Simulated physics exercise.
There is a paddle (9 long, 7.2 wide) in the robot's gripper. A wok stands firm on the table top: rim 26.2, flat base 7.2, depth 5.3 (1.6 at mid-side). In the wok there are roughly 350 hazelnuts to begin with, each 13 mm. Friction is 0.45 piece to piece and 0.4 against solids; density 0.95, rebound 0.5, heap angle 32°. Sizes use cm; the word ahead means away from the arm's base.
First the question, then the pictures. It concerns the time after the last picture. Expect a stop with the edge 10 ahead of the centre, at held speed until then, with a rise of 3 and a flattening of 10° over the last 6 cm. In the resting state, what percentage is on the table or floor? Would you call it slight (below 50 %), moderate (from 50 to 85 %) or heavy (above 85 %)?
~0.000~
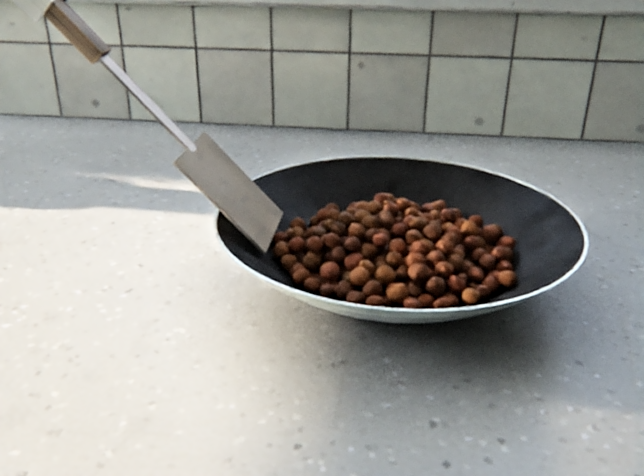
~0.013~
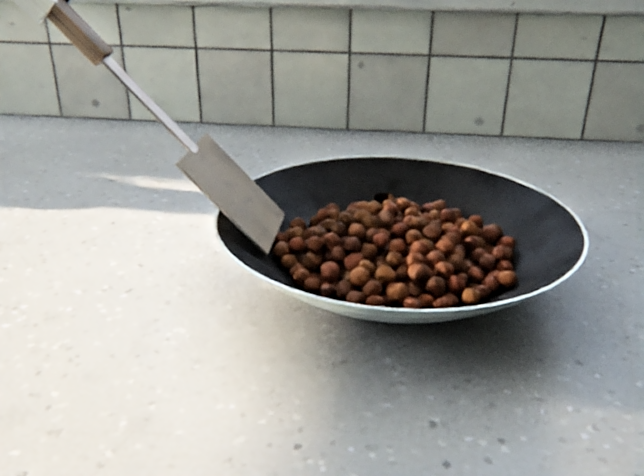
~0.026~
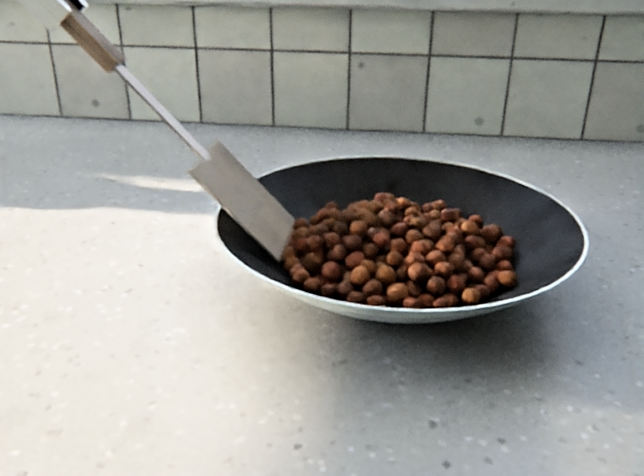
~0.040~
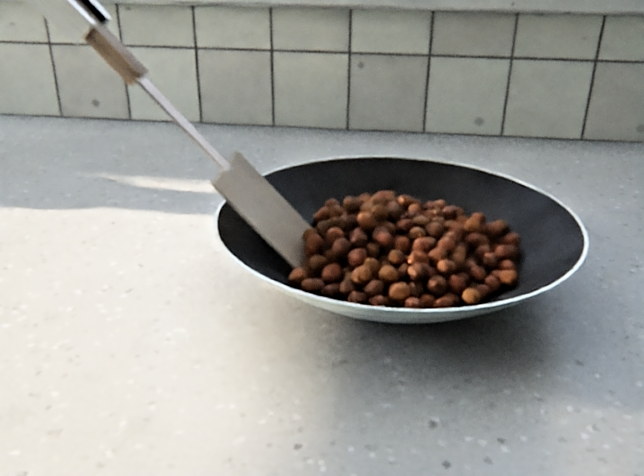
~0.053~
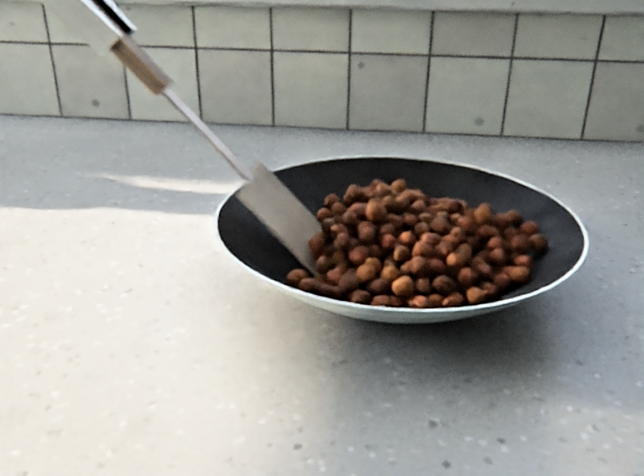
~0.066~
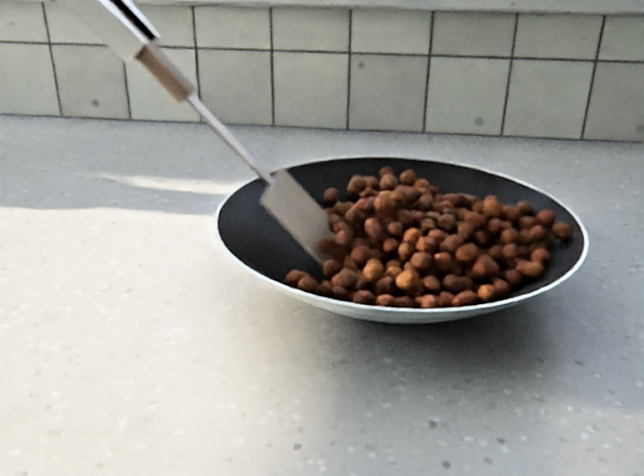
I would call it moderate.
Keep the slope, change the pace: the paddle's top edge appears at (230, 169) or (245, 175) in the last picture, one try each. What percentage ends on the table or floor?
Around 35 per cent, then around 45 per cent.
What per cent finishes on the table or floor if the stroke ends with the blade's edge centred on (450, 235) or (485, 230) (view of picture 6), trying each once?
The two tries give near 20 and near 45 in a hundred.
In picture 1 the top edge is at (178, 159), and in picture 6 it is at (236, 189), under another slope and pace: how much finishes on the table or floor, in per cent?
About 45 per cent.
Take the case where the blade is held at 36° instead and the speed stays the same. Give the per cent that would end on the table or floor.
Estimate: Approx. 55 %.
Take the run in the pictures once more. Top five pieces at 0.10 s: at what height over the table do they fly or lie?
8 cm.
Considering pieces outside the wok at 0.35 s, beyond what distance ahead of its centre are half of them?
Roughly 28 cm.
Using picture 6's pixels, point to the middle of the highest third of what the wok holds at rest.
(445, 264).
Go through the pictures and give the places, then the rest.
In the first frame, paddle top edge at (190, 146), sloping 47°; upper third of the load around (398, 235), from x 280 to 505, top at y 200; 349 in the wok.
In the second frame, paddle top edge at (192, 148), sloping 47°; upper third of the load around (398, 235), from x 280 to 505, top at y 200.
In the third frame, paddle top edge at (204, 155), sloping 47°; upper third of the load around (398, 234), from x 290 to 505, top at y 200.
In the fourth frame, paddle top edge at (225, 166), sloping 47°; upper third of the load around (400, 232), from x 300 to 510, top at y 200.
In the fifth frame, paddle top edge at (248, 176), sloping 47°; upper third of the load around (407, 227), from x 295 to 535, top at y 185.
In the sixth frame, paddle top edge at (271, 183), sloping 47°; upper third of the load around (414, 222), from x 295 to 560, top at y 175; 349 in the wok.
By 0.10 s, sloping 47°, highest piece 8 above the table; 346 in the wok, 3 on the blade or in flight.
By 0.13 s, sloping 45°, highest piece 9 above the table; 337 in the wok, 12 on the blade or in flight.
By 0.35 s, sloping 37°, highest piece 19 above the table; 138 in the wok, 108 on the table or floor, 103 on the blade or in flight.
By 1.40 s, sloping 37°, highest piece 4 above the table; 211 on the table or floor, 138 in the wok.
Final count, 211 on the table or floor, 138 in the wok. That is 60 % on the table or floor.
